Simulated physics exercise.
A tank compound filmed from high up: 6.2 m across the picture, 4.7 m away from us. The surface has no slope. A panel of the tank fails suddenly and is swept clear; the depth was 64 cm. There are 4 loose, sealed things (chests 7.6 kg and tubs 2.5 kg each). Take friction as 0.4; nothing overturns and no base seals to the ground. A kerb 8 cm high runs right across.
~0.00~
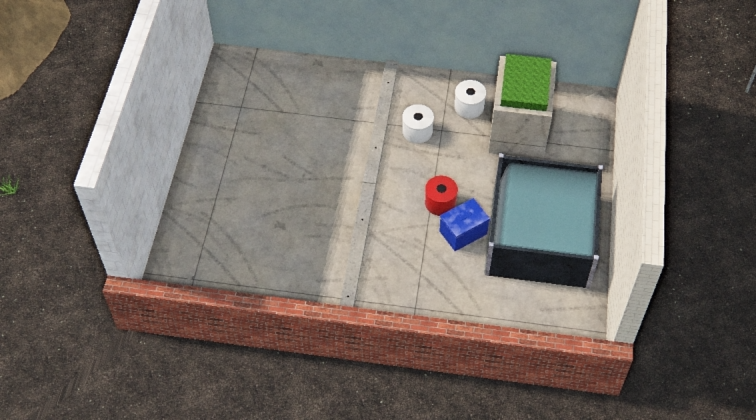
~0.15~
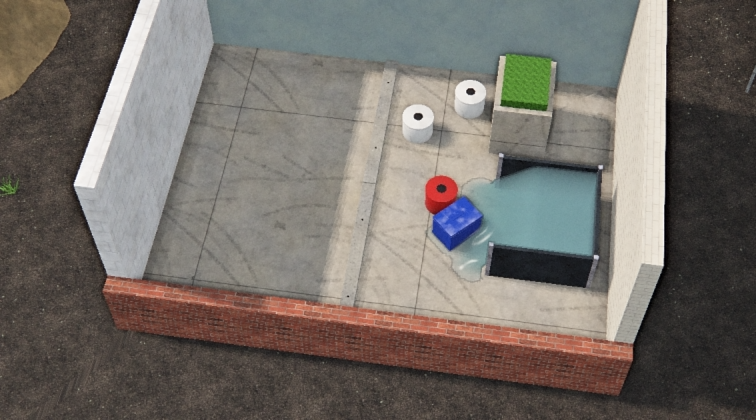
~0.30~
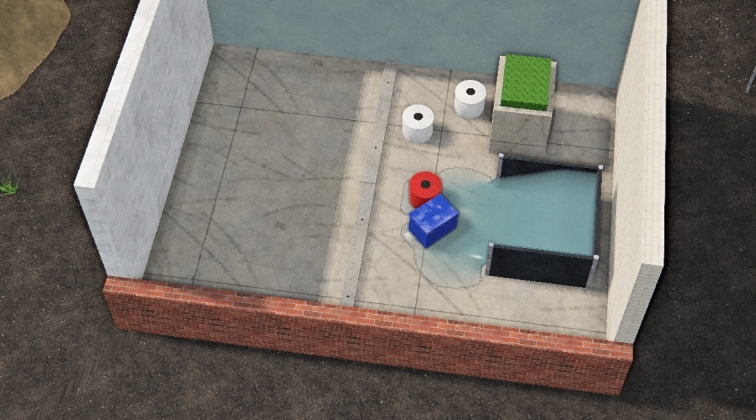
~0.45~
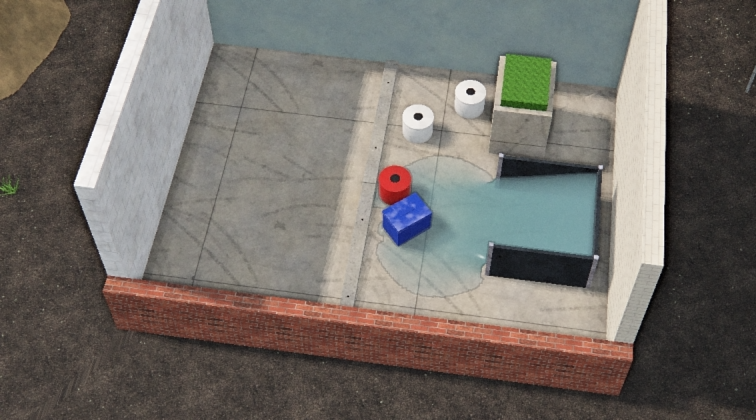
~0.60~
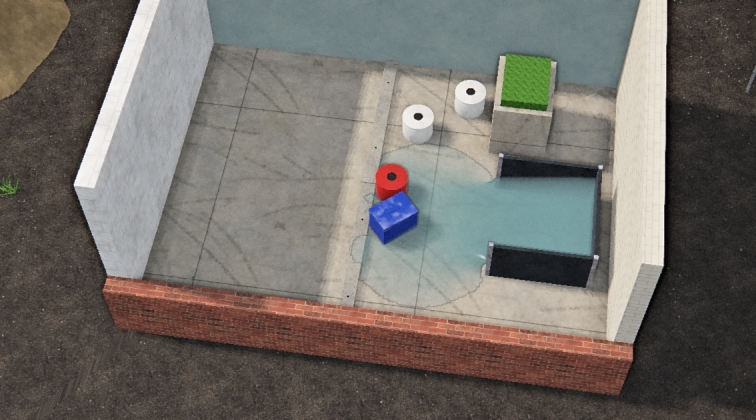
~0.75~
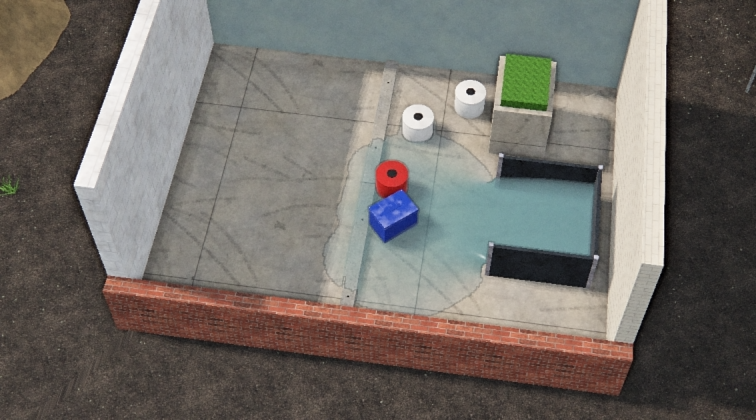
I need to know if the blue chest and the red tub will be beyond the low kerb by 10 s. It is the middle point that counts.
The blue chest crosses, the red tub gets past.
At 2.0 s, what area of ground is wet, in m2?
Roughly 21 m2.
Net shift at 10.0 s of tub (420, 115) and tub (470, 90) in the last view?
In that order: 80 cm, 150 cm.
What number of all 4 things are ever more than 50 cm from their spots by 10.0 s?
I count 4.
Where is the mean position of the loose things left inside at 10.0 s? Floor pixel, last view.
Near (376, 150).
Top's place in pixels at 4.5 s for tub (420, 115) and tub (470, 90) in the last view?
Around (481, 87) and (473, 124).
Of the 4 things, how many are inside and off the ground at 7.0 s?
At that moment 4.
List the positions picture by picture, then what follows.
The first frame shows the blue chest at (465, 217) rests on the ground; the red tub at (442, 189), on the bottom; water covers 1.9 m2; 0 of 4 have shifted.
The second frame shows the blue chest at (458, 216), on the bottom, 10 cm from its start; the red tub at (442, 189), on the bottom; water covers 2.6 m2; 1 of 4 have shifted.
The third frame shows the blue chest at (434, 213) rests on the ground, 42 cm from its start; the red tub at (426, 185) rests on the ground, 23 cm from its start; 3.5 m2 under water; 2 of 4 have shifted.
The fourth frame shows the blue chest at (407, 212), on the bottom, 78 cm from its start; the red tub at (395, 179), on the bottom, 66 cm from its start; 4.7 m2 under water; 2 of 4 have shifted.
The fifth frame shows the blue chest at (393, 210), on the bottom, 97 cm from its start; the red tub at (392, 177), on the bottom, 71 cm from its start; 5.9 m2 under water; 2 of 4 have shifted.
The sixth frame shows the blue chest at (393, 209), afloat, 97 cm from its start; the red tub at (392, 174), afloat, 71 cm from its start; 7.4 m2 under water; 2 of 4 have shifted.
After 2.0 s the blue chest is near (335, 198), 1.8 m from its start, aground; the red tub is near (328, 103), 2.2 m from its start, afloat; 2 of 4 are over the mark; 2 afloat.
After 4.5 s the blue chest is near (290, 157), 2.6 m from its start, afloat; the red tub is near (254, 43), 3.8 m from its start, afloat; 2 of 4 are over the mark; 4 afloat.
After 7.0 s the blue chest is near (346, 116), 2.4 m from its start, afloat; the red tub is near (292, 48), 3.3 m from its start, afloat; 2 of 4 are over the mark; 4 afloat.
After 10.0 s the blue chest is near (331, 130), 2.4 m from its start, afloat; the red tub is near (254, 62), 3.5 m from its start, afloat; 2 of 4 are over the mark; 4 afloat.
